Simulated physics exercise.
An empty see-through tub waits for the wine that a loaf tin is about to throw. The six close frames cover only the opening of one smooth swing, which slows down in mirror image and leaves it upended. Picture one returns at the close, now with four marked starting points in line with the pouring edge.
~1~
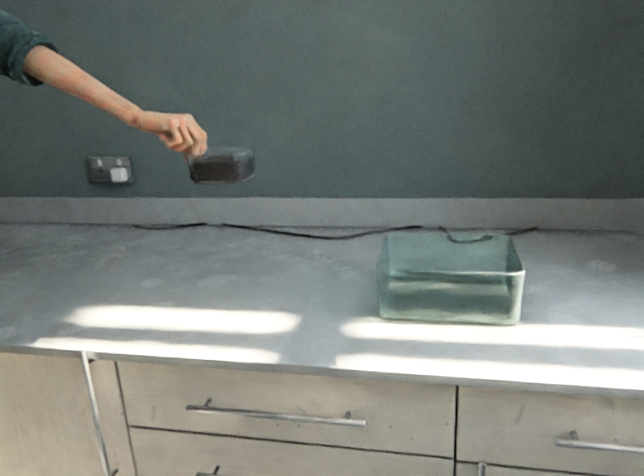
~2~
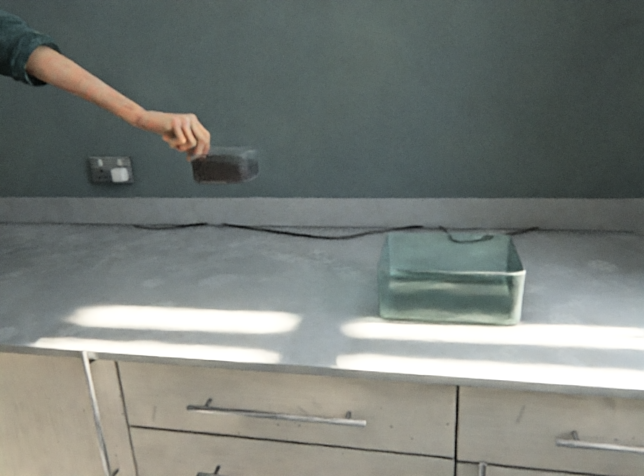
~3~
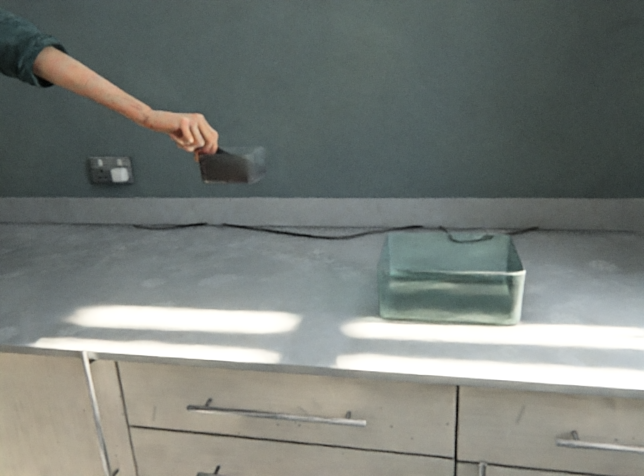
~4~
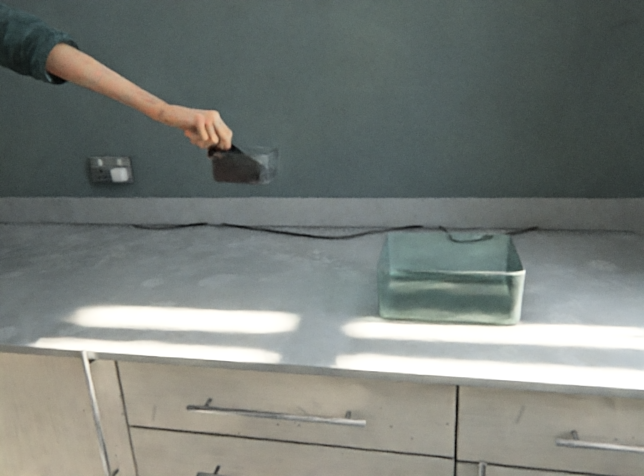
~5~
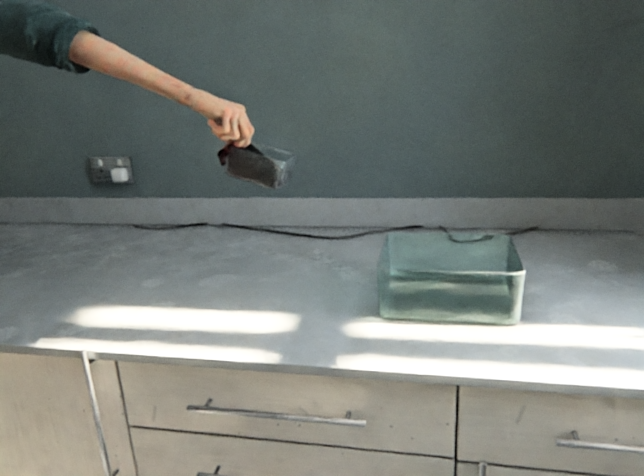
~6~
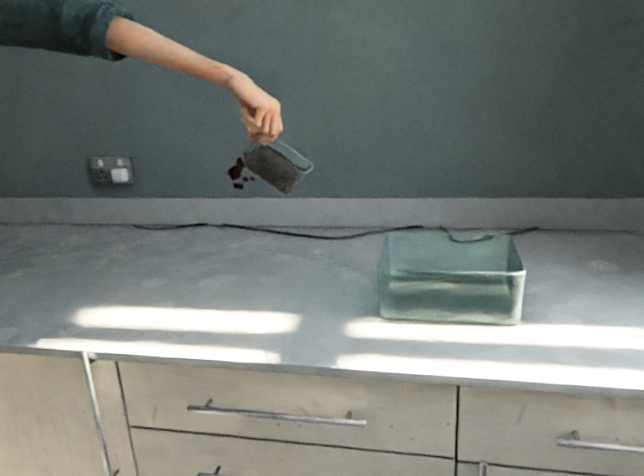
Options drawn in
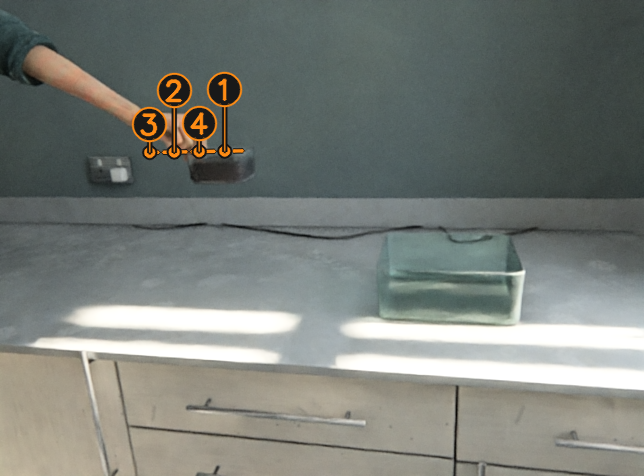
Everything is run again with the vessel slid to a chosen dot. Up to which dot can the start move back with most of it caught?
Spot 1 just does it.
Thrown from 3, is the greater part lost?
Yes.
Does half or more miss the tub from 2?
Yes, it does.
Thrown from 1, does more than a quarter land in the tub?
Yes, clearly.
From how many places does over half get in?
One of them.
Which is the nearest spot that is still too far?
That would be 4.
On the marked copy, 1 at (224, 151); 2 at (174, 152); 3 at (149, 152); 4 at (199, 151).
Choosing 1, about 67 % lands in the tub, 21 % falls short and 12 % goes beside or beyond.
Choosing 2, about 0 % lands in the tub, 97 % falls short and 3 % goes beside or beyond.
Choosing 3, about 0 % lands in the tub, 100 % falls short.
Choosing 4, about 18 % lands in the tub, 78 % falls short and 5 % goes beside or beyond.
